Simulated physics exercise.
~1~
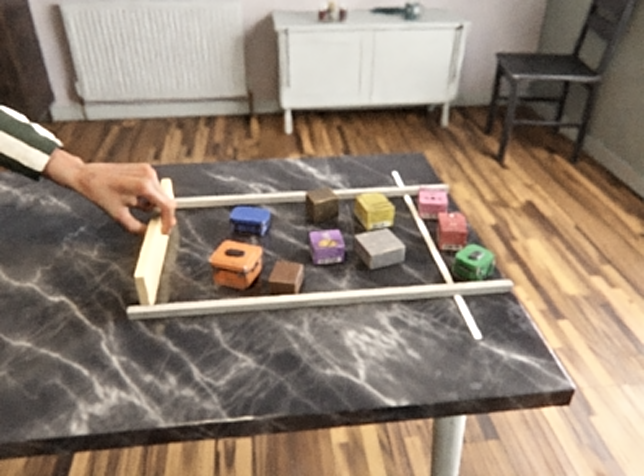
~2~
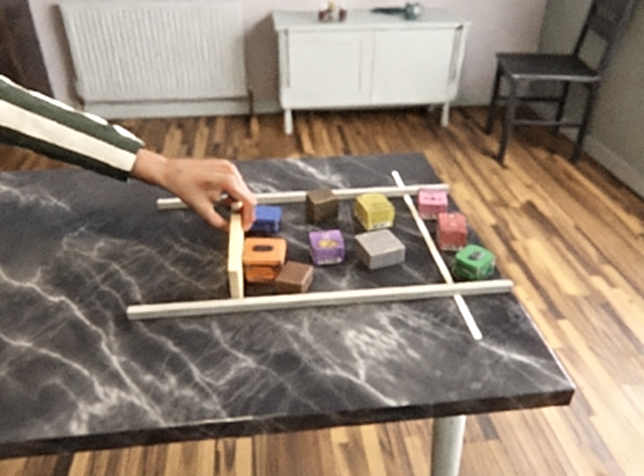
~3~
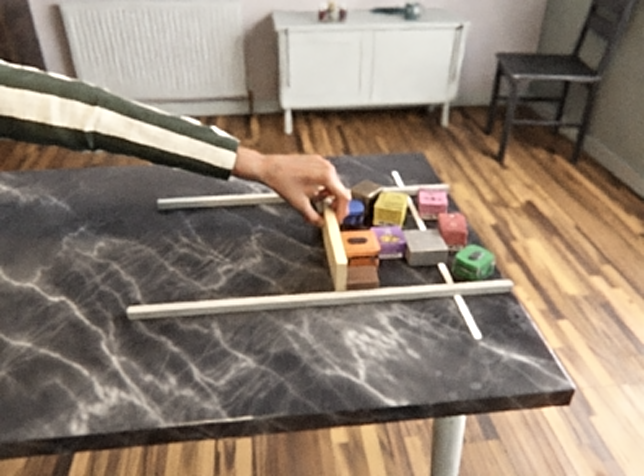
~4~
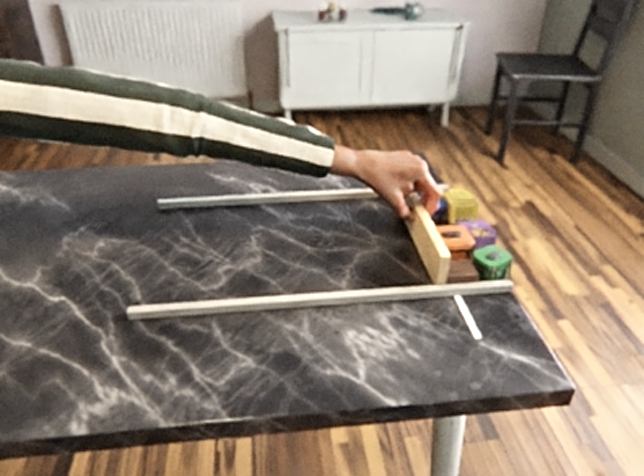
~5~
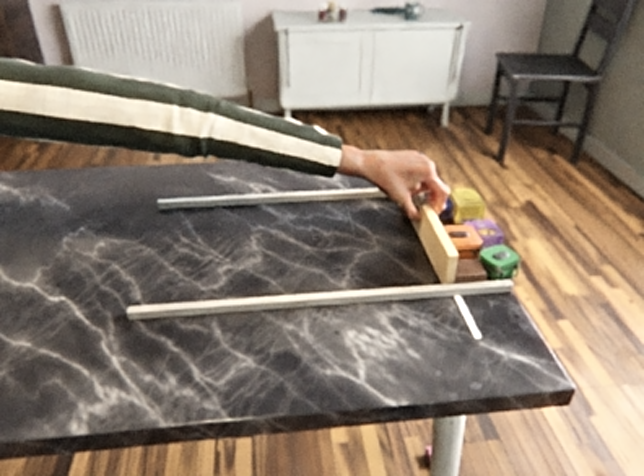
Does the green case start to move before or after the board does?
The green case starts to move after the board. The board is already sliding right early on, while the green case stays put until the bunched pieces are pushed up to the table's edge.
